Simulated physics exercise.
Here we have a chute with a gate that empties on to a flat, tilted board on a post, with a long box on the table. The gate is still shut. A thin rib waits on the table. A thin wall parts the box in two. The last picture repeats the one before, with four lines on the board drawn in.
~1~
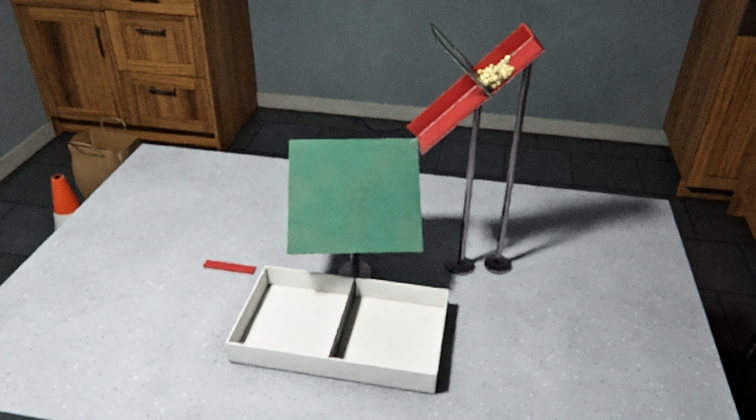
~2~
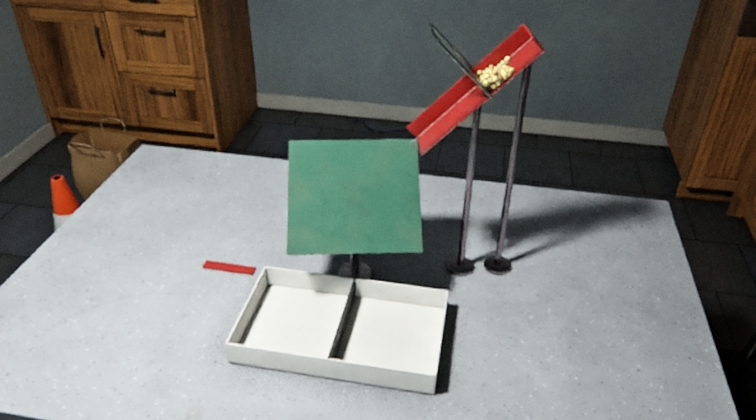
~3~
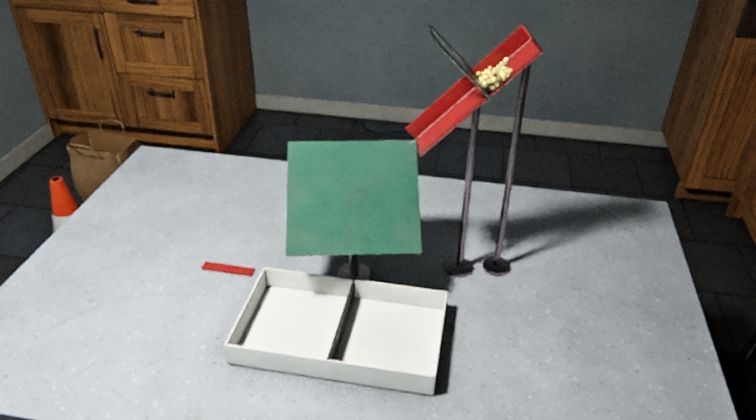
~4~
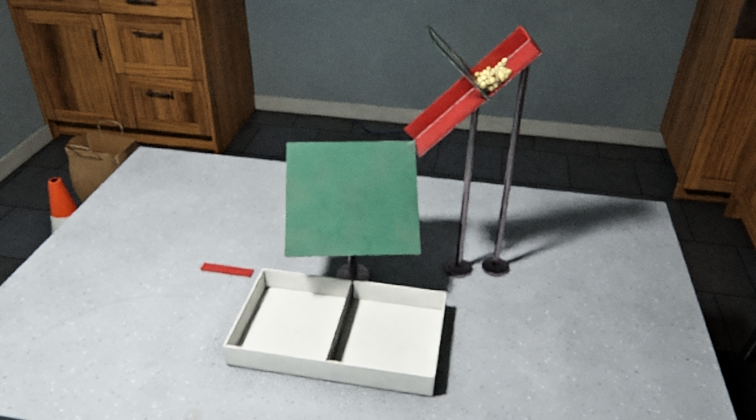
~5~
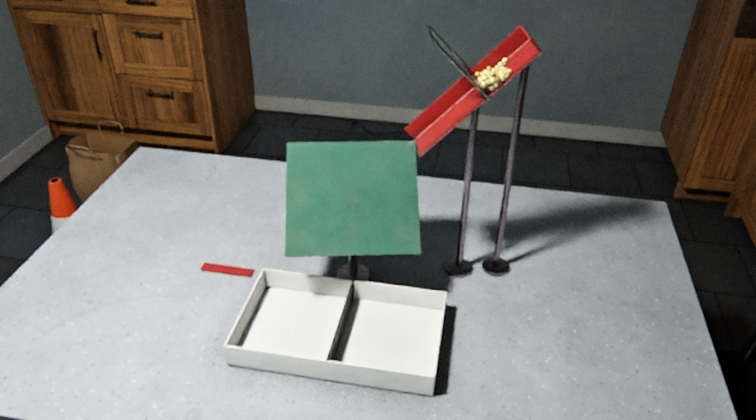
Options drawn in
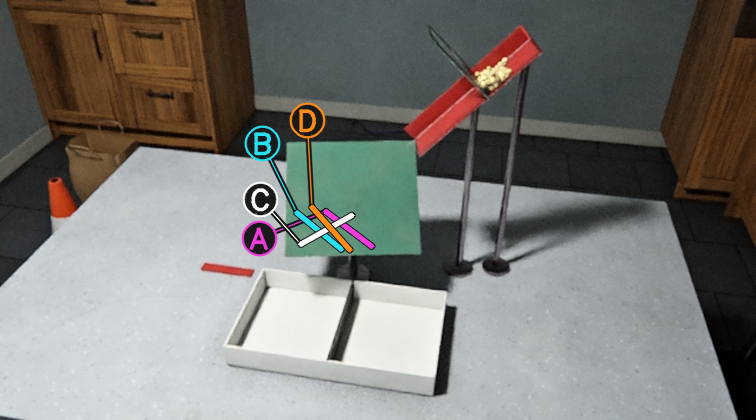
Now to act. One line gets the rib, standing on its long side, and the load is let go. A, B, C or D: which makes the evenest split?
Go for C.
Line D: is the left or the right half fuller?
More lands on the right.
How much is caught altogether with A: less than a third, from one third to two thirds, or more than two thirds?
It is more than two thirds.
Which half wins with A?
Right.
On the marked copy, line A from (325, 211) to (371, 246); line B from (296, 212) to (341, 249); line C from (352, 215) to (300, 244); line D from (311, 207) to (349, 249).
For line A, of what is caught, a small part in the left half, nearly all in the right.
For line B, of what is caught, a small part in the left half, nearly all in the right.
For line C, of what is caught, about half in the left half, about half in the right.
For line D, of what is caught, a stray few in the left half, nearly all in the right.
